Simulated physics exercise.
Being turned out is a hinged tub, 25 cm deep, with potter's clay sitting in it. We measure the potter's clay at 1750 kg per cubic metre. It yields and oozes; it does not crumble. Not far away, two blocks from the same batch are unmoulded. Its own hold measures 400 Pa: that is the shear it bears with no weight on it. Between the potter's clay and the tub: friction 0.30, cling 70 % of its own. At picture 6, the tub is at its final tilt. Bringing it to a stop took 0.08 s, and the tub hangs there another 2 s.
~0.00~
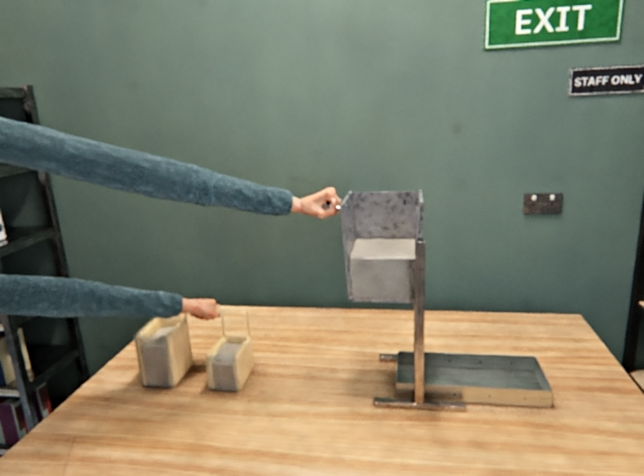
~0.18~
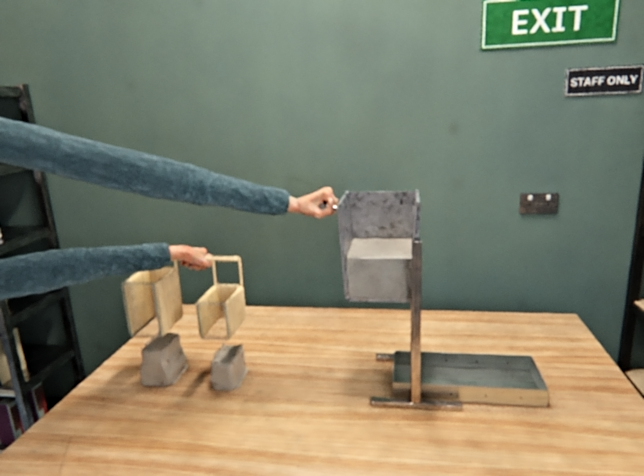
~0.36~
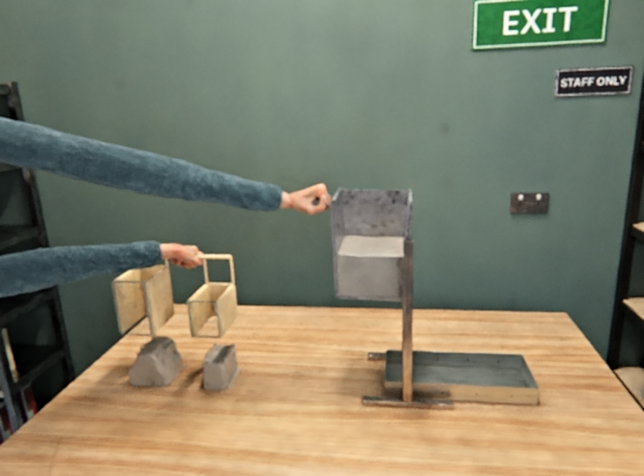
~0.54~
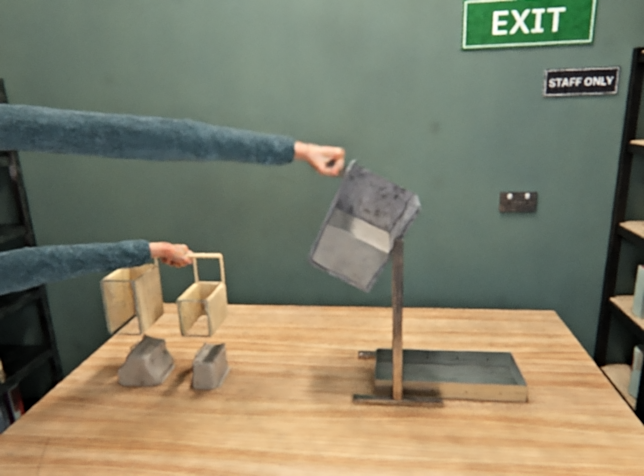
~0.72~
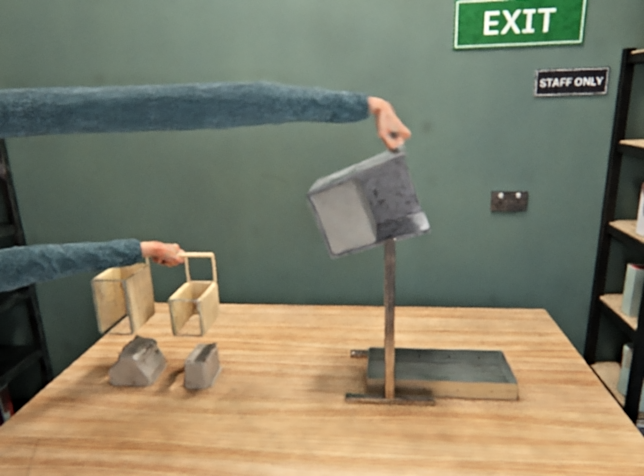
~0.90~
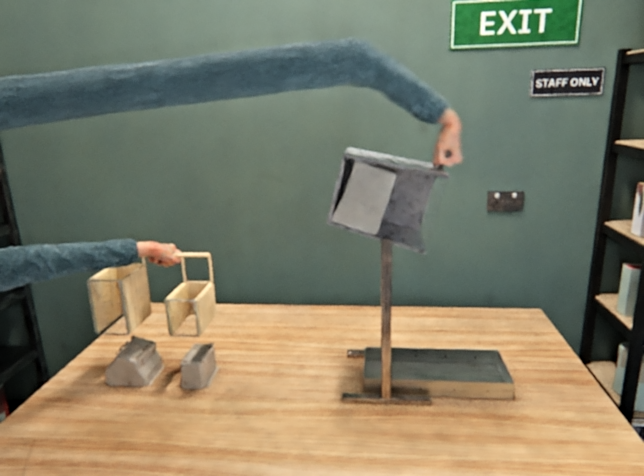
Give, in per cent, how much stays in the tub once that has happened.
Roughly 49 out of 100.
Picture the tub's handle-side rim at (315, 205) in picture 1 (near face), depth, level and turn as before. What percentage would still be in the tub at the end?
I'd guess around 45 per cent remains.
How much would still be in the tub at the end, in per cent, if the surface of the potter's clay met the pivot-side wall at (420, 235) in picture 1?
I'd put it close to 40 in a hundred.
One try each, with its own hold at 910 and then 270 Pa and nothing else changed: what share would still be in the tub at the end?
The two runs give near 55 % and near 45 % respectively.
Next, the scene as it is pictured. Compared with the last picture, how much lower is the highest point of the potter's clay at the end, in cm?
11 cm.
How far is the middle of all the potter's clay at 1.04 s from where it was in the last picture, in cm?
Close to 7 centimetres.
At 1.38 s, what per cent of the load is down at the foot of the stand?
4 %.
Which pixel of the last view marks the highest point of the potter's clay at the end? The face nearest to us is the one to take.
I'd say it peaks at roughly (356, 208) in the last picture.
After 1.04 s, the tub is at 105 degrees and holds 100 %.
After 1.21 s, the tub is at 105 degrees and holds 68 %.
After 1.38 s, the tub is at 105 degrees and holds 59 %.
After 1.55 s, the tub is at 105 degrees and holds 56 %.
After 2.90 s, the tub is at 105 degrees and holds 49 %.
